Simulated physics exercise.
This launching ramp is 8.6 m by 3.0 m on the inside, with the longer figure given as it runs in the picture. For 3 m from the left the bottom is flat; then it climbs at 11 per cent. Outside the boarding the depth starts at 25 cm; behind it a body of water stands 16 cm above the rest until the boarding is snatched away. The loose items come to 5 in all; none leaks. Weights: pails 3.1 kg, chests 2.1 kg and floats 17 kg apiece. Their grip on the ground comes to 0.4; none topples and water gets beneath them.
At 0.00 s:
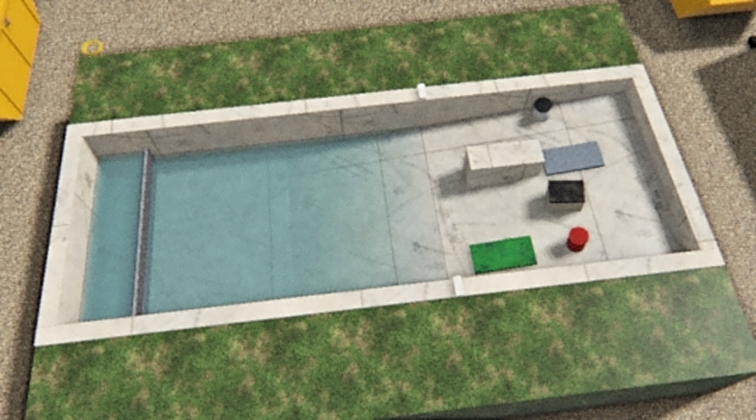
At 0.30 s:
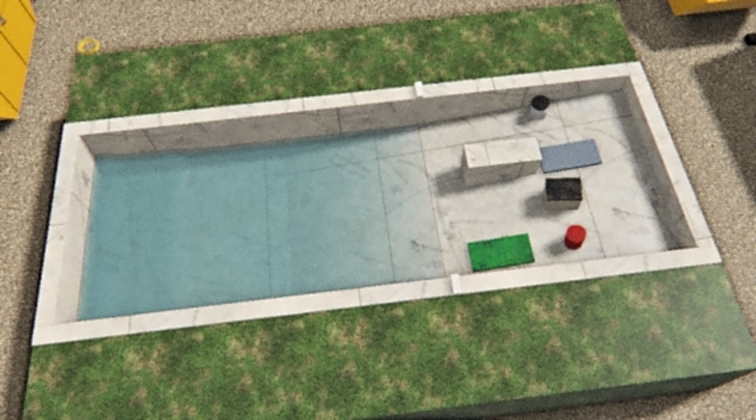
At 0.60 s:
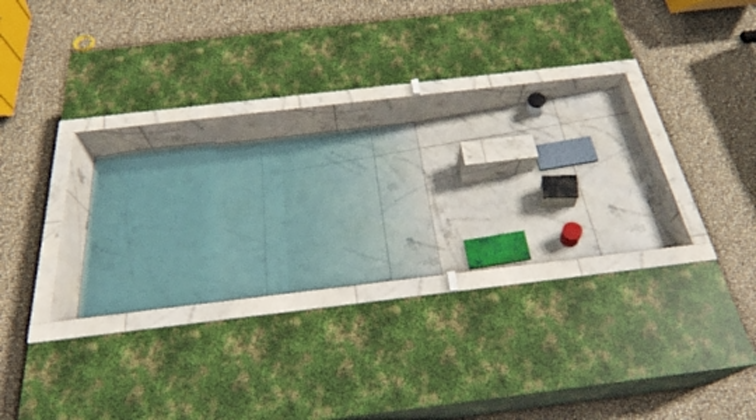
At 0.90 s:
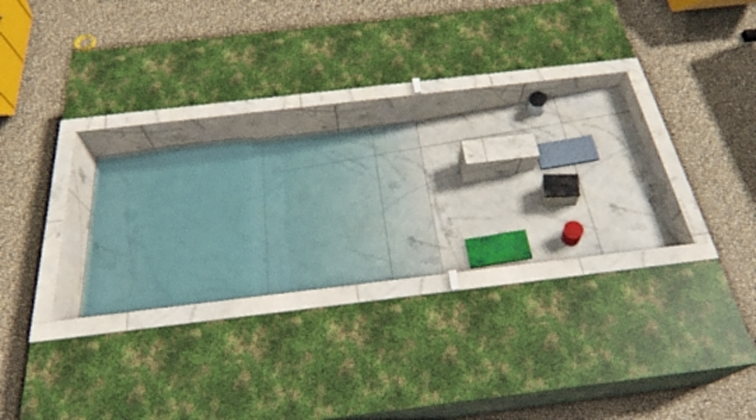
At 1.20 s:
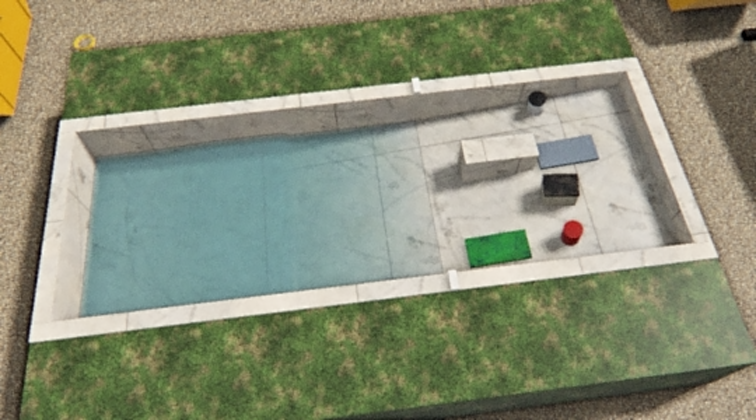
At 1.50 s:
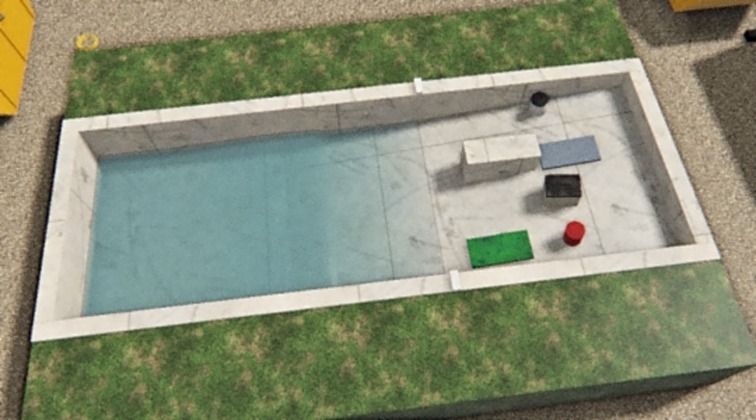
A long bar stood across the left end of a shallow pool, then was gone, and the water's edge shifted slightly while the red pail, green mat and other items on the dry floor stayed put.
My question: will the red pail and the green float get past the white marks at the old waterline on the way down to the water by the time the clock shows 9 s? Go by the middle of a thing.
The red pail never clears the line, and the green float never clears the line.
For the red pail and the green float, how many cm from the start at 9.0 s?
0 and 10 cm.
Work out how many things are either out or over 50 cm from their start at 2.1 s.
The number comes to 0.
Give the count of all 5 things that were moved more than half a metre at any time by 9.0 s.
The total is 0.
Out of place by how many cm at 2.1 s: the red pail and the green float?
Shifts by then: Around 0 and 0 cm.
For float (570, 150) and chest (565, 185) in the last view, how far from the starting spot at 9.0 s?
The first is 0 cm from its start, the second 0 cm.
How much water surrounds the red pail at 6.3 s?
The depth there is around 0 cm.
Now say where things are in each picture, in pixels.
The first picture shows the red pail at (581, 235), on the bottom; the green float at (504, 254), on the bottom; 15.5 m2 under water; 0 of 5 have shifted.
The second picture shows the red pail at (579, 233), on the bottom; the green float at (501, 252) rests on the ground; water covers 15.5 m2; 0 of 5 have shifted.
The third picture shows the red pail at (575, 230), on the bottom; the green float at (498, 249), on the bottom; water covers 15.5 m2; 0 of 5 have shifted.
The fourth picture shows the red pail at (576, 229) rests on the ground; the green float at (499, 248), on the bottom; 15.5 m2 under water; 0 of 5 have shifted.
The fifth picture shows the red pail at (576, 229), on the bottom; the green float at (498, 248) rests on the ground; water covers 15.5 m2; 0 of 5 have shifted.
The sixth picture shows the red pail at (578, 229), on the bottom; the green float at (500, 248) rests on the ground; 15.5 m2 under water; 0 of 5 have shifted.
After 2.1 s the red pail is near (578, 229), 0.0 m from its start, aground; the green float is near (500, 248), 0.0 m from its start, aground; 0 of 5 are over the mark; 0 afloat.
After 4.0 s the red pail is near (578, 229), 0.0 m from its start, aground; the green float is near (500, 248), 0.0 m from its start, aground; 0 of 5 are over the mark; 0 afloat.
After 6.3 s the red pail is near (578, 229), 0.0 m from its start, aground; the green float is near (493, 249), 0.1 m from its start, aground; 0 of 5 are over the mark; 0 afloat.
After 9.0 s the red pail is near (578, 229), 0.0 m from its start, aground; the green float is near (493, 249), 0.1 m from its start, aground; 0 of 5 are over the mark; 0 afloat.
